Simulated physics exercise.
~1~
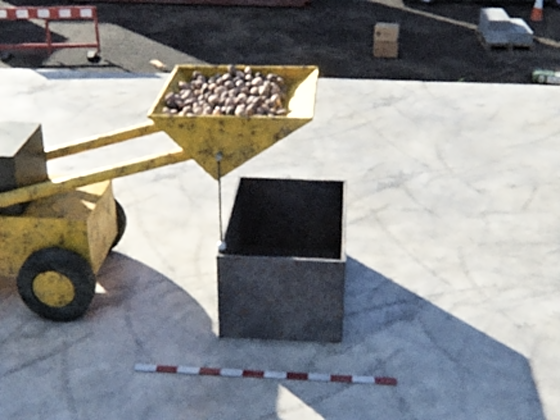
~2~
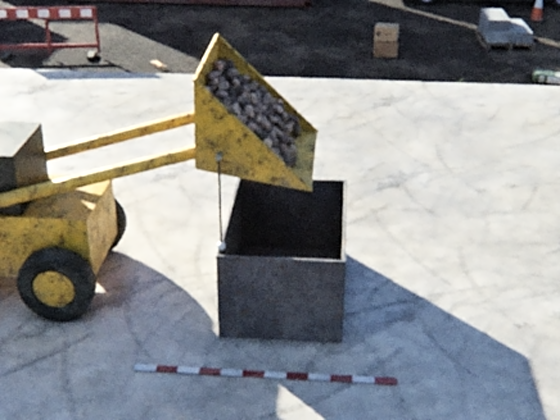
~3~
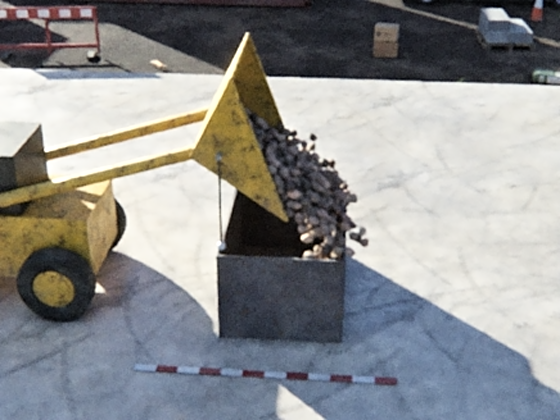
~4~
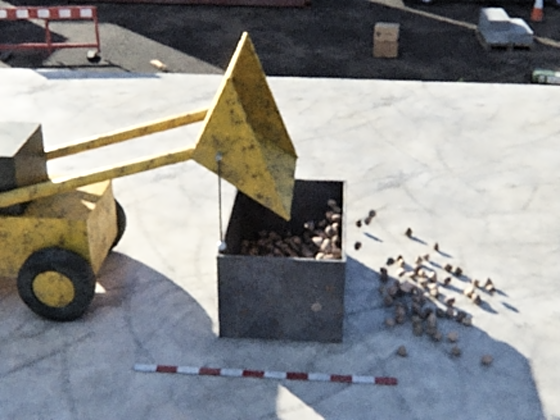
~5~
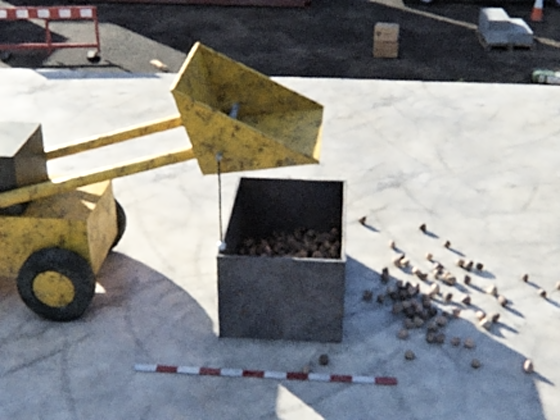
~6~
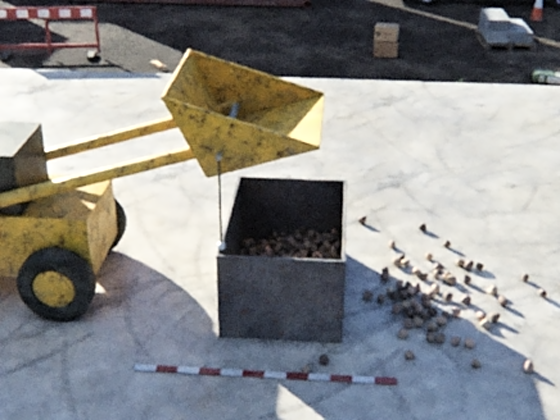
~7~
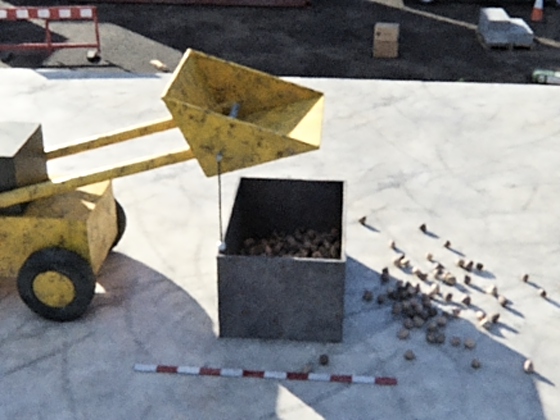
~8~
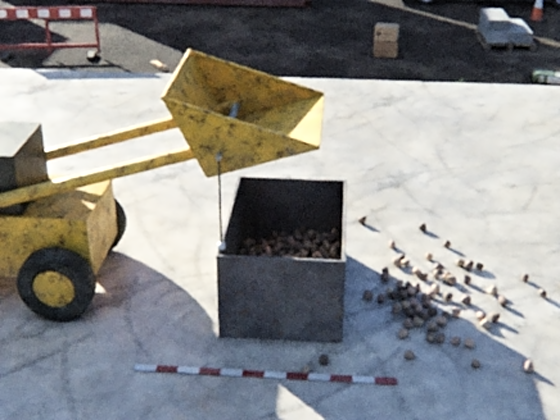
On a sunlit pale floor, a yellow loader tips stones into a bin, spilling some right.
